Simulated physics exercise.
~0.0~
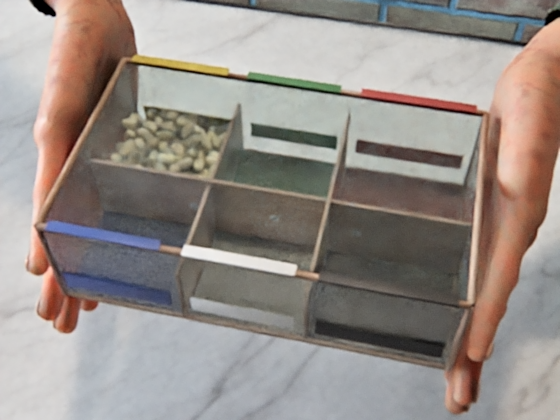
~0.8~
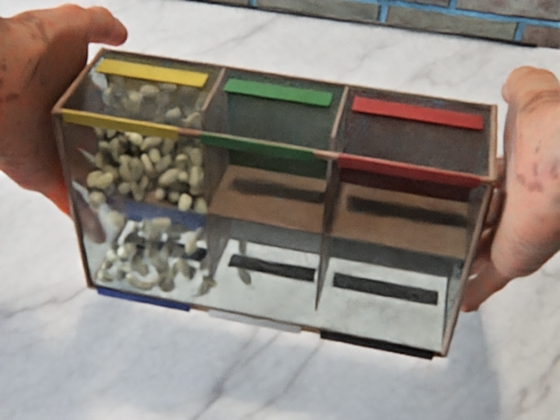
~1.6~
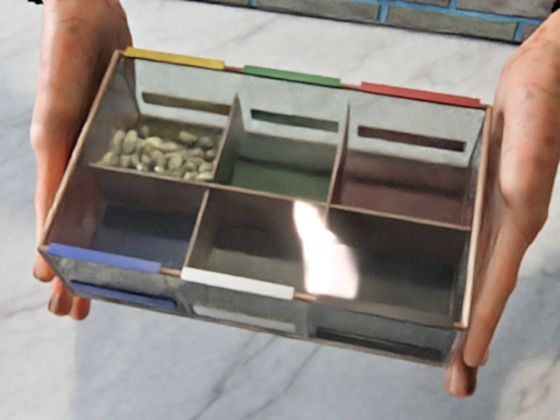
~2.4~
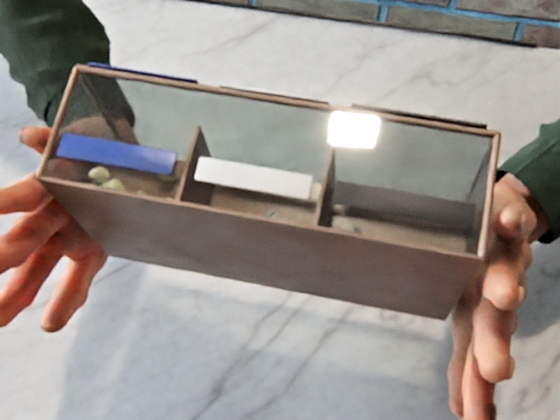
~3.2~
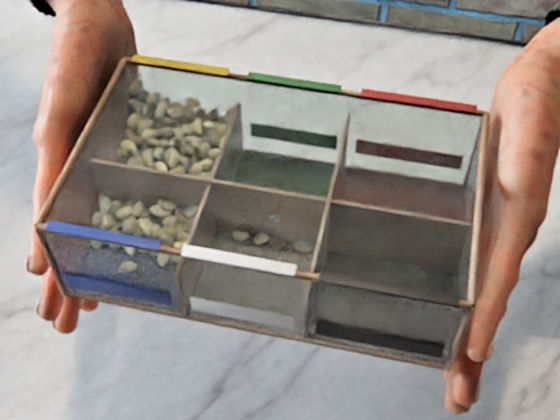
A clear-lidded box of white beans, held by two hands, tipped steeply one way, came back level, tipped the opposite way and levelled again, ending with most beans in the yellow compartment, some in the blue and a few in the white.
